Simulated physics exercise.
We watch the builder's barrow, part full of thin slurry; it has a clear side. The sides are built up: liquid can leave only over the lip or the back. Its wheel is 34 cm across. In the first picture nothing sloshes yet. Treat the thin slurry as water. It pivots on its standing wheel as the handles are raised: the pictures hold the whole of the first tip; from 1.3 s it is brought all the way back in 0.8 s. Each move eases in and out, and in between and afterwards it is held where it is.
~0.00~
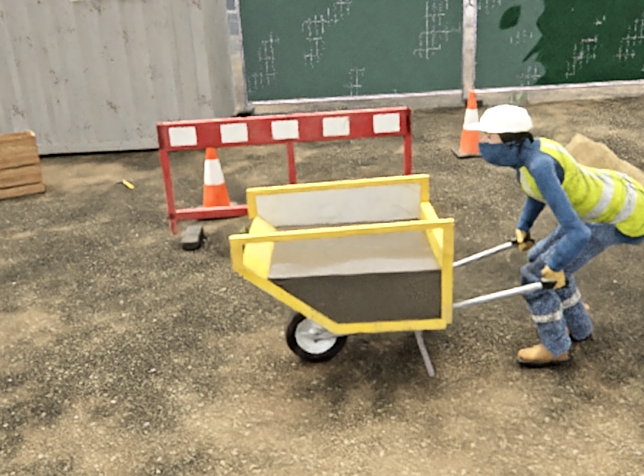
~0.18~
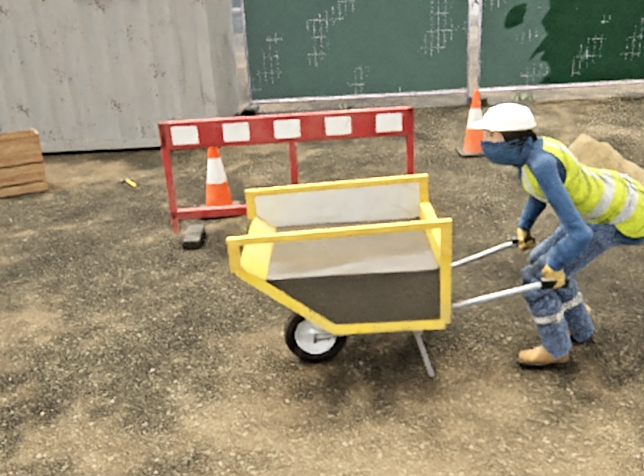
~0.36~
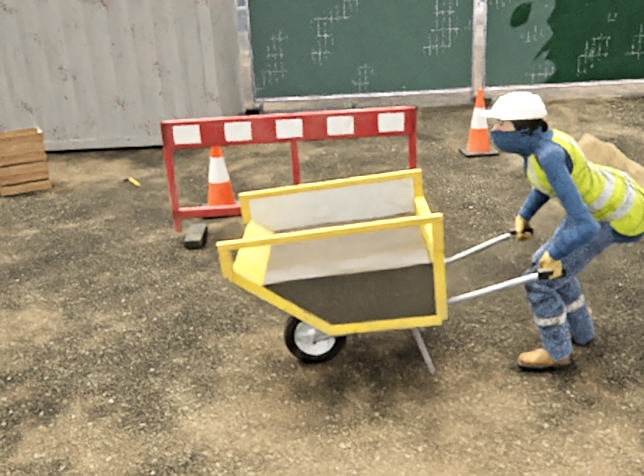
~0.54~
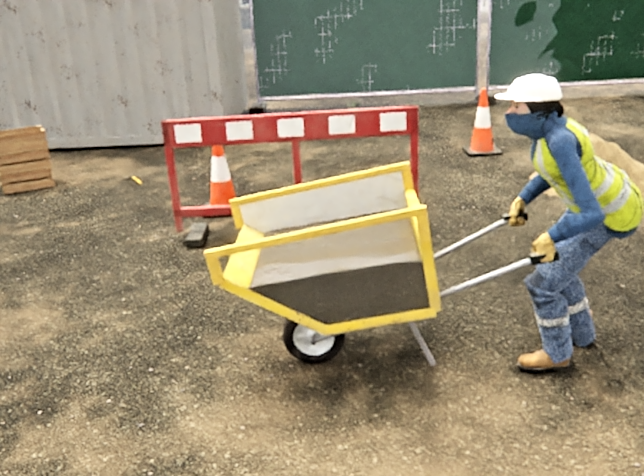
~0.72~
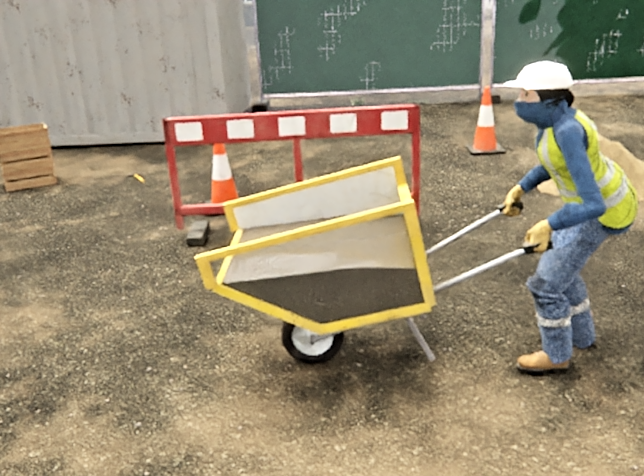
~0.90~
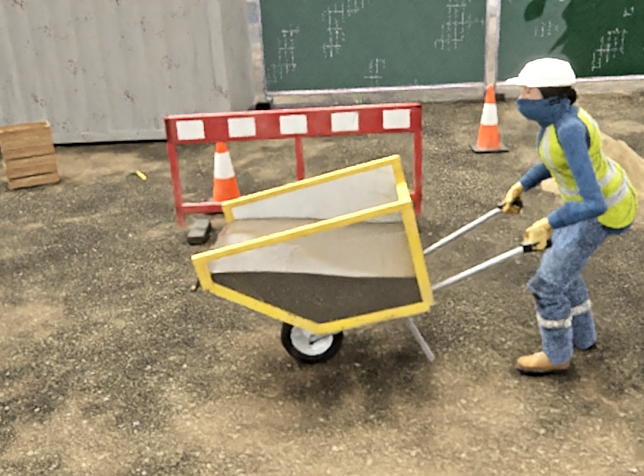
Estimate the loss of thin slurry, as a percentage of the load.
Roughly 20 per cent of the thin slurry is lost.
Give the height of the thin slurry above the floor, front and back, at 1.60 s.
About 22 cm in front and 14 cm behind.
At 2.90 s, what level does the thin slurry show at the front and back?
Front 22 cm, back 16 cm.
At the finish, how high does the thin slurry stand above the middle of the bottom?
About 26 cm.
By 1.60 s the barrow is at 9° forwards, the surface stands 13 cm at the back and 23 cm at the front; 17 per cent is out, over the front.
By 2.25 s the surface stands 29 cm at the back and 19 cm at the front; 18 per cent is out, over the front.
By 2.90 s the surface stands 16 cm at the back and 21 cm at the front; 18 per cent is out, over the front.
By 4.99 s 20 per cent is out, over the front, 26 of 126 litres.
